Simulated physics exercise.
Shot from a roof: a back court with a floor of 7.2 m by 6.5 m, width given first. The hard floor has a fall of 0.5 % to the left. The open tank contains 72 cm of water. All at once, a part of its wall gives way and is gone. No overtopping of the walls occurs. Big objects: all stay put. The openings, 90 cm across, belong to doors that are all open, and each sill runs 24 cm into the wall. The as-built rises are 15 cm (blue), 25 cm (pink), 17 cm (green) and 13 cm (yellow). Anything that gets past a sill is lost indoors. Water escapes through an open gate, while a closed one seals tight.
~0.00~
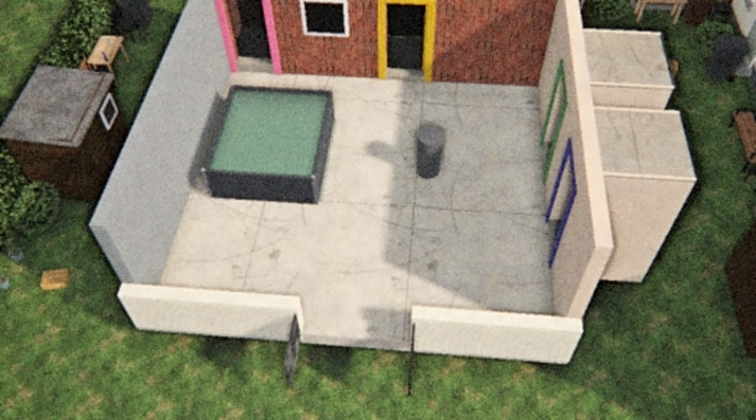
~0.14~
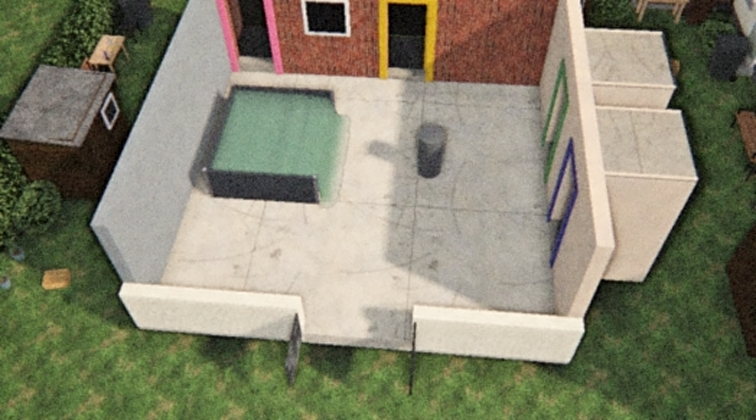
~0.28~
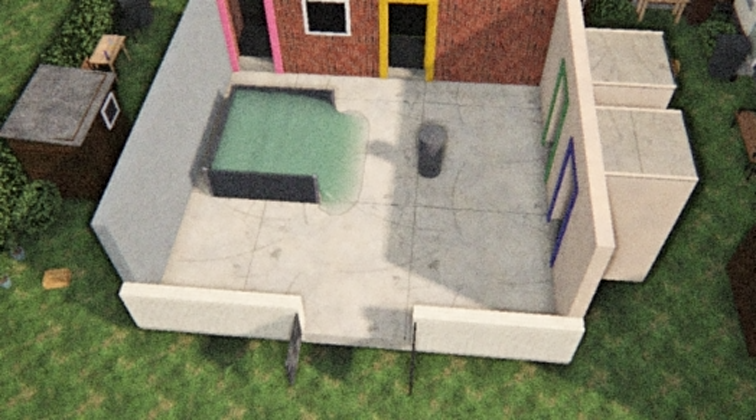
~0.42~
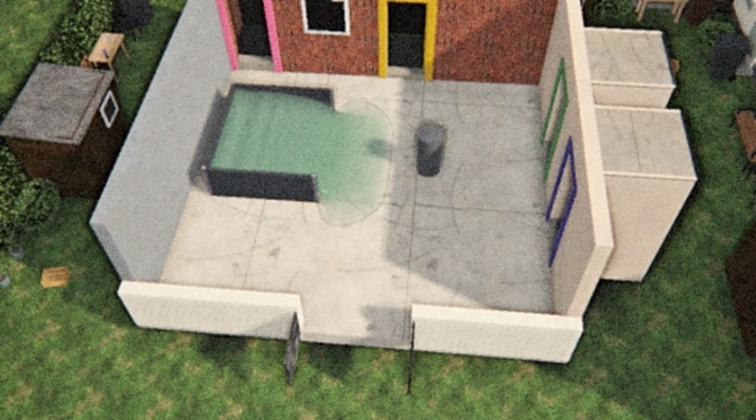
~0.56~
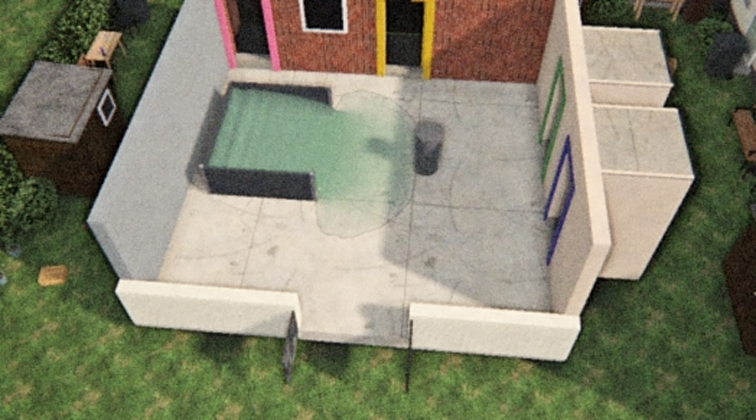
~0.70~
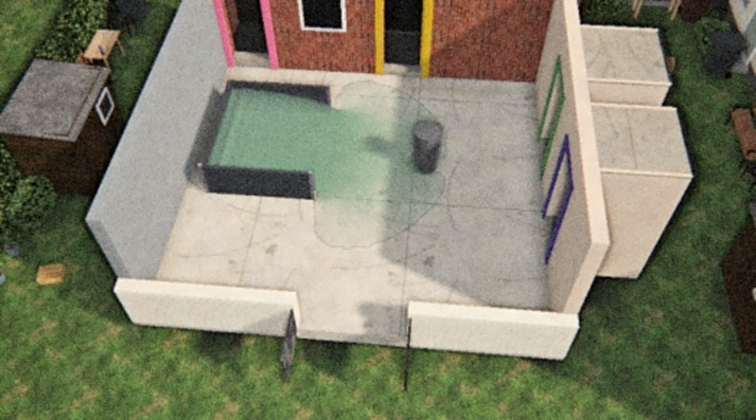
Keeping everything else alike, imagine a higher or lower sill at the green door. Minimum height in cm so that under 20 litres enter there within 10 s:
17.5 cm.
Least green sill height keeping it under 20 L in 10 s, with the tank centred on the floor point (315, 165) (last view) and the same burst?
In that case about 20 cm.
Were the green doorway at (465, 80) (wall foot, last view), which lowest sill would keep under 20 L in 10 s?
About 20 cm.
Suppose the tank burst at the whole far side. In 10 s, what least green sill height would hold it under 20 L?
Some 12.0 centimetres.
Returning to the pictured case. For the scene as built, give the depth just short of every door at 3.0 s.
In cm - blue: 22, pink: 0, green: 19, yellow: 9.
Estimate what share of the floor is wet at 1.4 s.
Wet: Close to 50 %.
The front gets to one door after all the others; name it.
The pink door.
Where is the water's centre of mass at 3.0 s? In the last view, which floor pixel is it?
Roughly (412, 163).
After 1.4 s water covers 50 % of the floor, deepest (42 cm) near (411, 163); 16 cm at the green door, 0 litres in over its 17 cm sill.
After 3.0 s water covers 60 % of the floor, deepest (42 cm) near (543, 336); 19 cm at the green door, 17 litres in over its 17 cm sill.
After 10.0 s water covers 100 % of the floor, deepest (20 cm) near (189, 182); 6 cm at the green door, 23 litres in over its 17 cm sill.
At the green door as built, the water arrived by 1.3 s and peaked near 23 cm at 2.2 s.
With a sill of 14.5 cm, 49 litres would have come in within the 10 s; with 19.5 cm, 9 litres. So under 20 litres takes about 17.5 cm.
